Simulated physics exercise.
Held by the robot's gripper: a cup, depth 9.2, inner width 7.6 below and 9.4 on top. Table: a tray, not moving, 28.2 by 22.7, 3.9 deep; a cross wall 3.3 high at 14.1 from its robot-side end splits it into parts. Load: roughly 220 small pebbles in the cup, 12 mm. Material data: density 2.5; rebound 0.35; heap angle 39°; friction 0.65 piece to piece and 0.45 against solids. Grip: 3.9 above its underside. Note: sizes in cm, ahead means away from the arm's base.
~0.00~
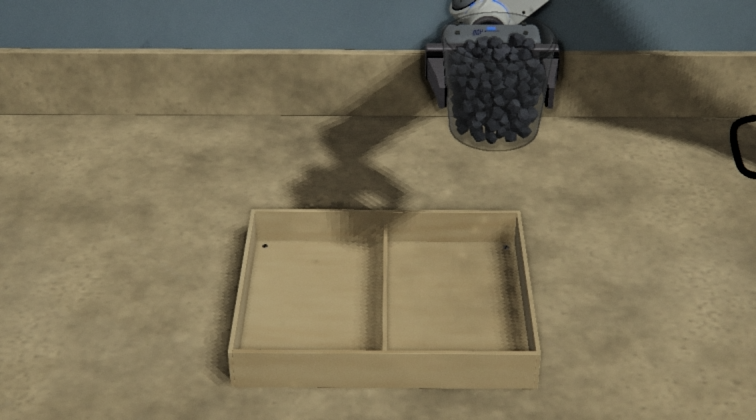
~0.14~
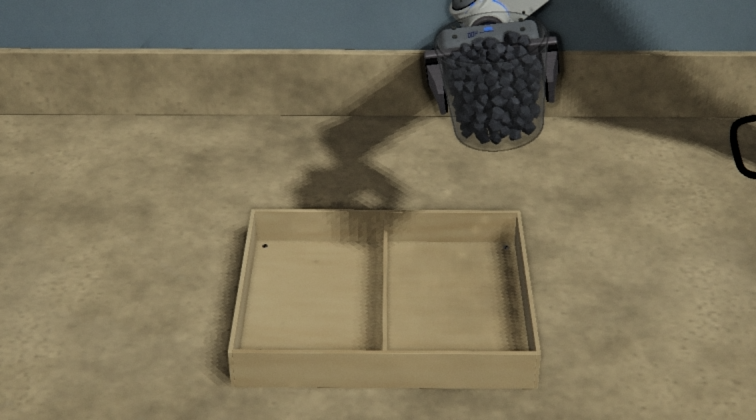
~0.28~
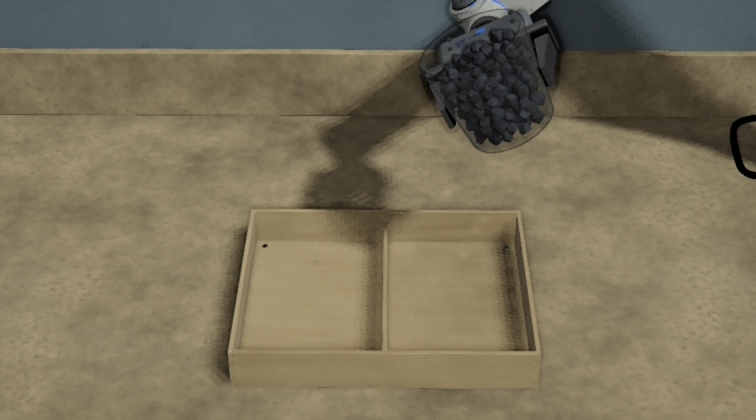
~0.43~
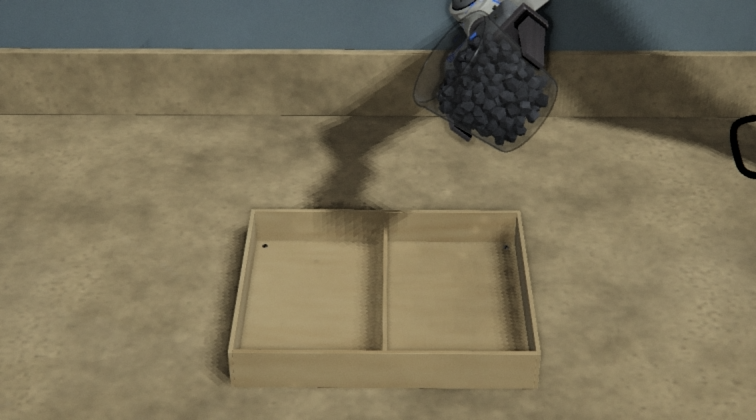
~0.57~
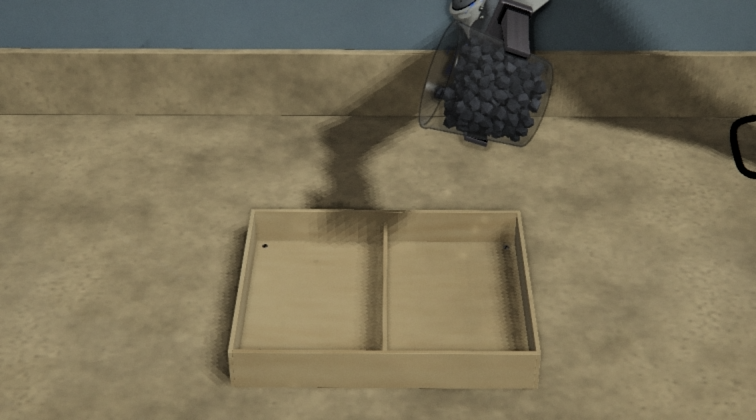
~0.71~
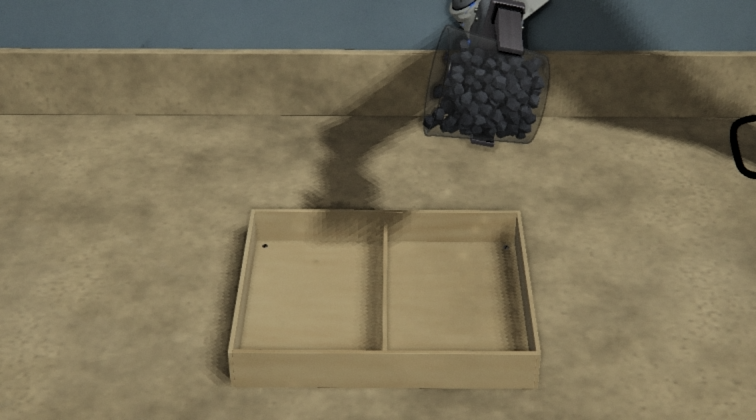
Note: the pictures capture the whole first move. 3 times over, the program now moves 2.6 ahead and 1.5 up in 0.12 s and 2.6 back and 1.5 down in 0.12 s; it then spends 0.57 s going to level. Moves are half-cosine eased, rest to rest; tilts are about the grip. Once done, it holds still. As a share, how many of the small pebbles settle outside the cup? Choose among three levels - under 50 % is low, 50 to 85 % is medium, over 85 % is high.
The level is medium.
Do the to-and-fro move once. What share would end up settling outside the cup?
About 30 %.
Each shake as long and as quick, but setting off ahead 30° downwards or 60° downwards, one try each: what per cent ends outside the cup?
Near 25 and 5 percent respectively.
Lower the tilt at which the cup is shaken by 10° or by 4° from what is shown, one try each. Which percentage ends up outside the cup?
I'd say close to 40 and 55 per cent, in that order.
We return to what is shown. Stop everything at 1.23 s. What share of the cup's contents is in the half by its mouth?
Around 55 in a hundred.
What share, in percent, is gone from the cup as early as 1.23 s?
About 45 in a hundred parts are out by then.
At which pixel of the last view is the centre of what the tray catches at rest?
Near (349, 302).
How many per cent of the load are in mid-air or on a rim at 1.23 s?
Estimated fraction: Near 21 %.
By 1.23 s, tilted 78° forward, highest piece 26 above the table; 119 in the cup, 43 in the far-side part, 12 in the robot-side part, 46 in flight or on a rim.
By 1.74 s, tilted 33° forward, highest piece 28 above the table; 99 in the far-side part, 85 in the cup, 35 in the robot-side part, 1 in flight or on a rim.
By 2.20 s, level, highest piece 29 above the table; 100 in the far-side part, 85 in the cup, 35 in the robot-side part.
By 3.25 s, level, highest piece 29 above the table; 100 in the far-side part, 85 in the cup, 35 in the robot-side part.
Final count, 100 in the far-side part, 85 in the cup, 35 in the robot-side part. That is 61 % outside the cup.
